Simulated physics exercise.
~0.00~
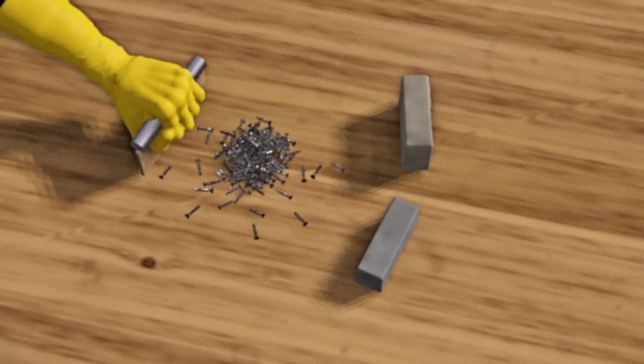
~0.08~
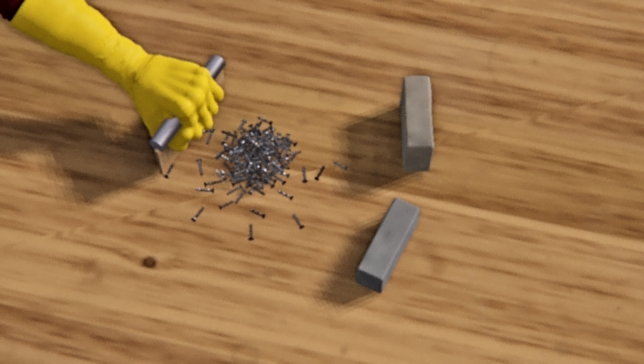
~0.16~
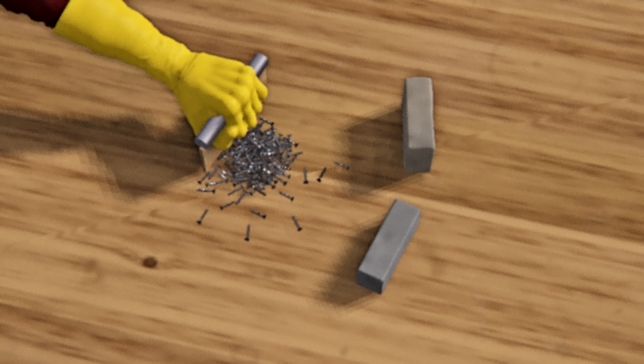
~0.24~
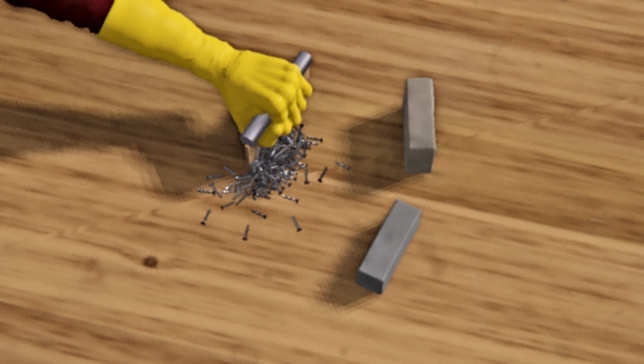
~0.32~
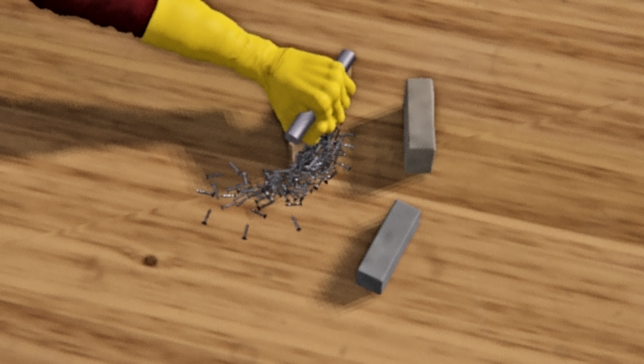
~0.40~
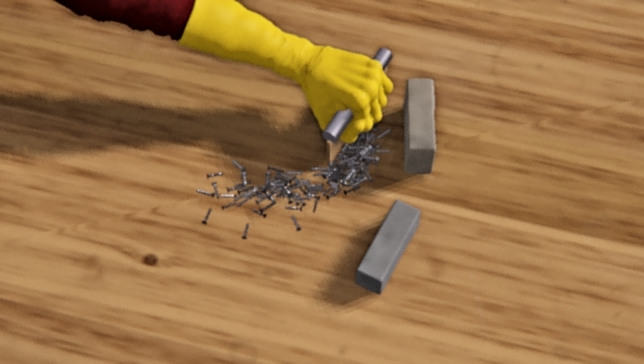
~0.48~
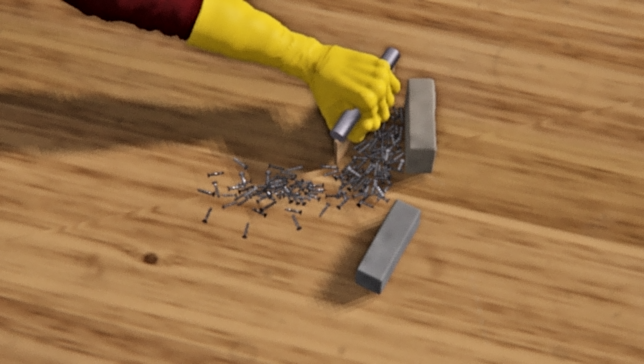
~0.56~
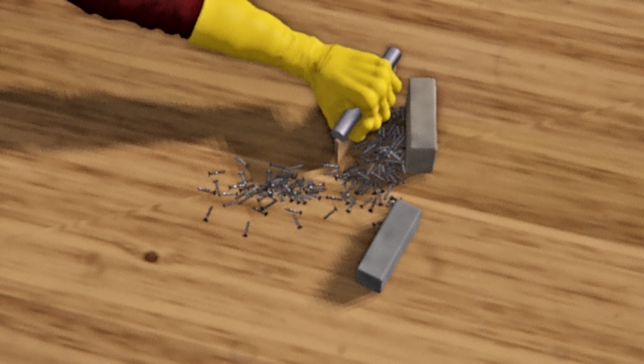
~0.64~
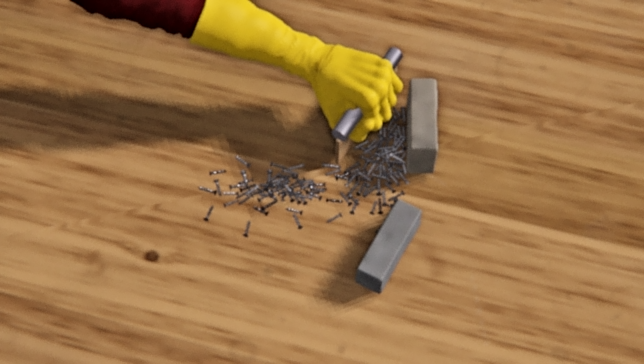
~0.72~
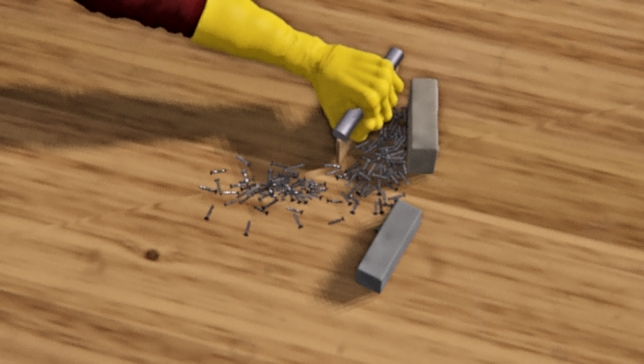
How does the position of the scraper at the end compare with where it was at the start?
At the start the scraper is on the left side of the screw pile, and by the end it is well to the right, close to the upper grey block.
